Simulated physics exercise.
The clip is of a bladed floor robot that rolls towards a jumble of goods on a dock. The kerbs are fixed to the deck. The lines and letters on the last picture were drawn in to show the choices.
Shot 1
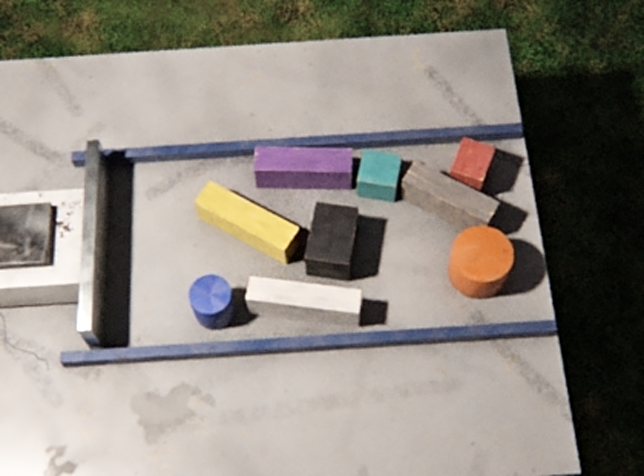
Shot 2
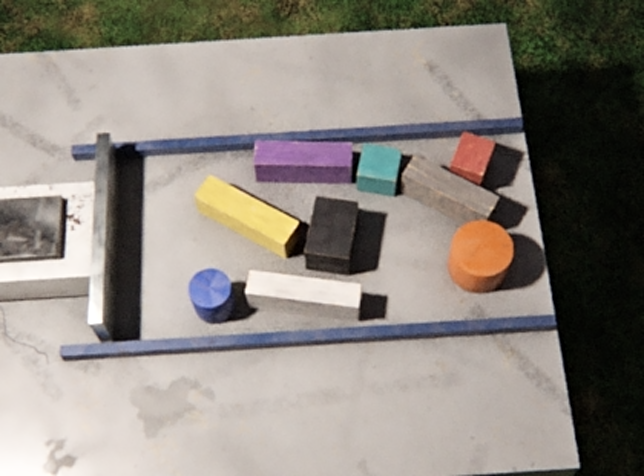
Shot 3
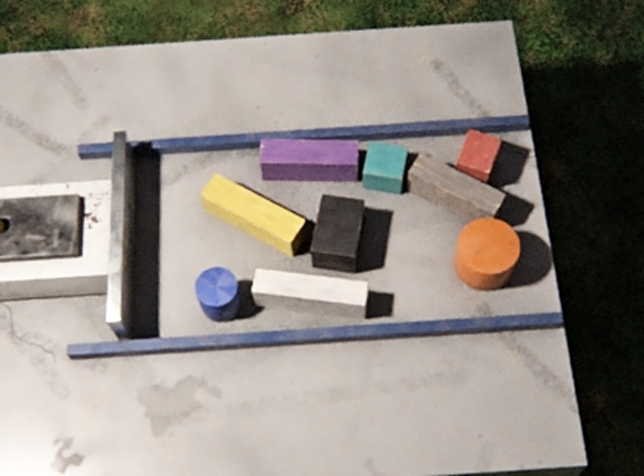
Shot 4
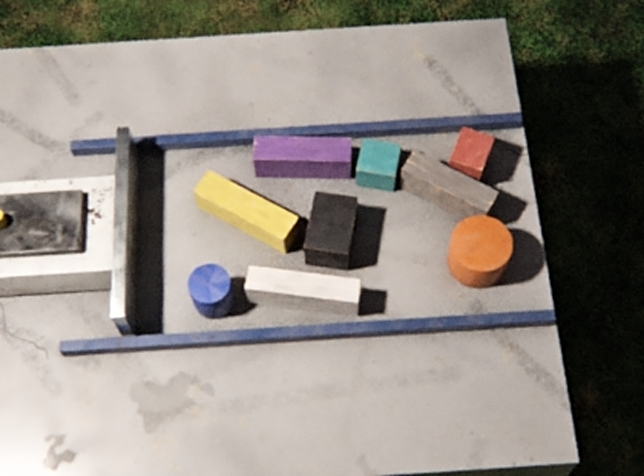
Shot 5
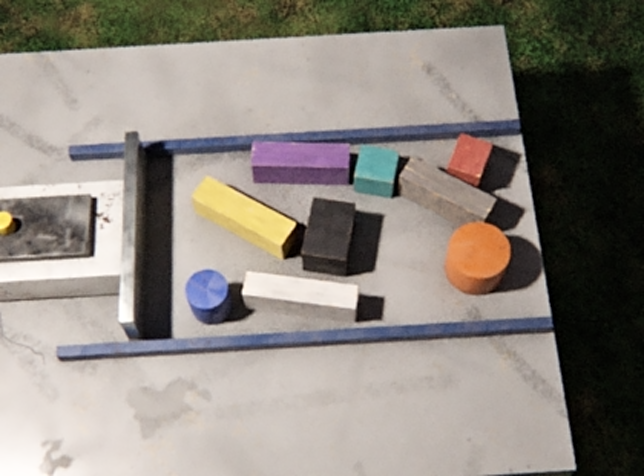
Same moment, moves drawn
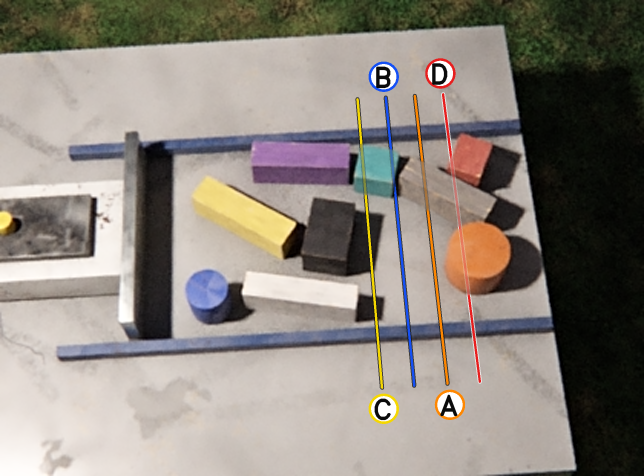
At first, a wide upright blade on a pale machine stands at the left between two blue rails, facing a jumble of coloured blocks and cylinders on a grey slab. The machine then creeps right, its dark top and a yellow knob coming into view, while the goods stay put, untouched.
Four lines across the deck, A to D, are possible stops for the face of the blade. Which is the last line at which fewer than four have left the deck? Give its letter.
It can go as far as A.
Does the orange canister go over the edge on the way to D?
Yes.
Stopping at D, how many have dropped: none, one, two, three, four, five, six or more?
By then, four.
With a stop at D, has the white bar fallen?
Yes.
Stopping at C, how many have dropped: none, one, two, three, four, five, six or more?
By then, none.
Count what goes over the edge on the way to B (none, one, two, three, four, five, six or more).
By then, none.
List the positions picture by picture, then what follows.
The first frame shows grey bar (449, 200); blue canister (212, 302); yellow bar (248, 222).
The second frame shows robot (20, 229); white bar (304, 296).
The third frame shows robot (38, 227); black crate (338, 234).
The fourth frame shows robot (41, 223); orange canister (479, 253).
The fifth frame shows robot (50, 227); grey bar (446, 196); blue canister (209, 297); yellow bar (245, 217).
On the marked copy, A at (430, 230); B at (399, 232); C at (369, 234); D at (460, 228).
Following A. Soon after the start, robot (158, 221); white bar (347, 295); blue canister (269, 294).
Later, robot (265, 214); grey bar (487, 220); red crate (478, 167).
In the end, robot (349, 209); grey bar (537, 212); red crate (528, 167); none fallen.
As for the rest, B is within the limit but short; C is within the limit but short; D drops four.
